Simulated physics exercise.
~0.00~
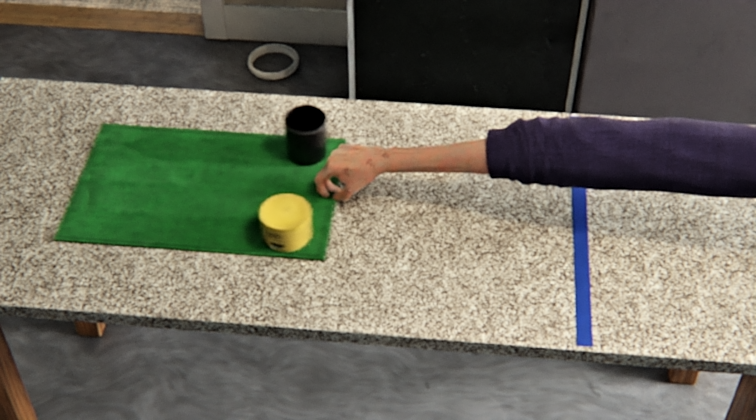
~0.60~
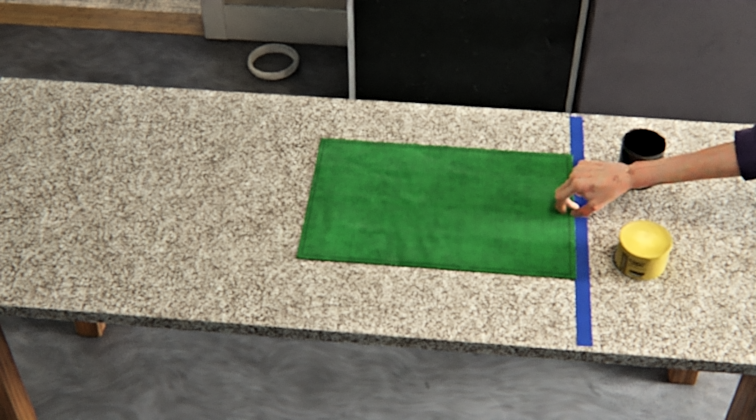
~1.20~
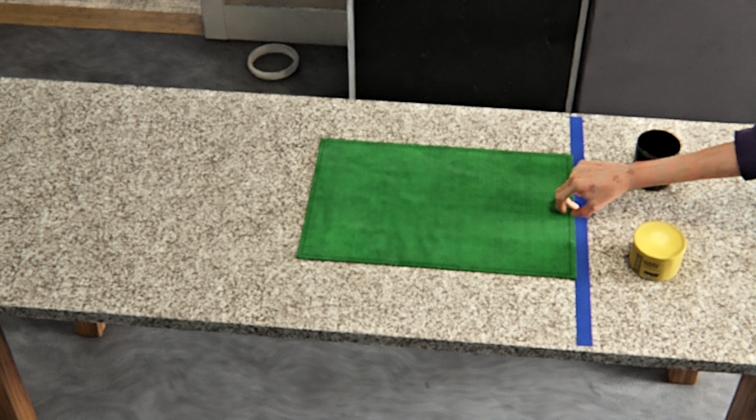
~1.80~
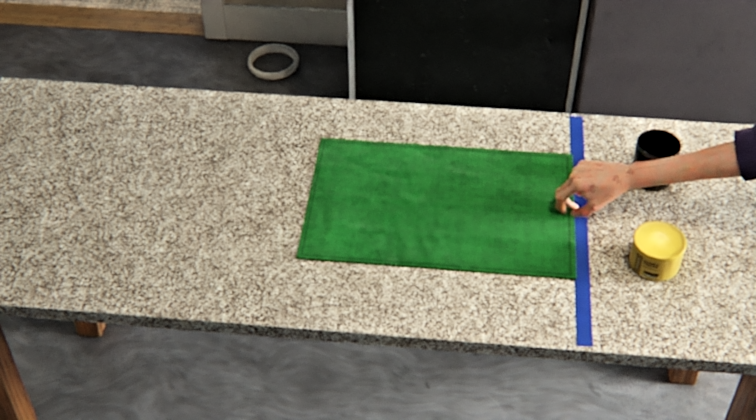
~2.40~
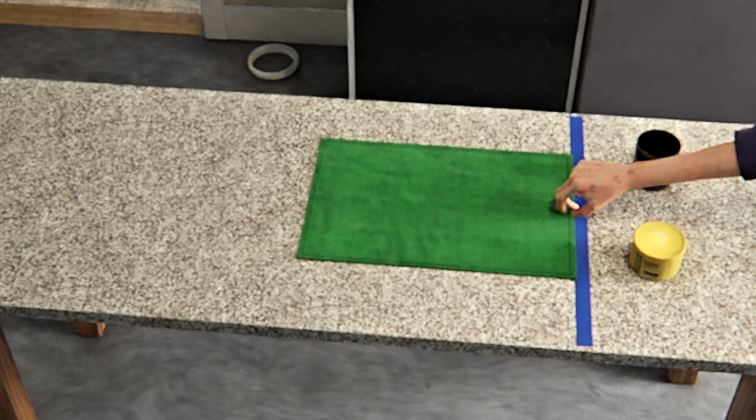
Green cloth pulled right by a hand stopping at blue tape, with a yellow tub and black mug ending up beyond it.
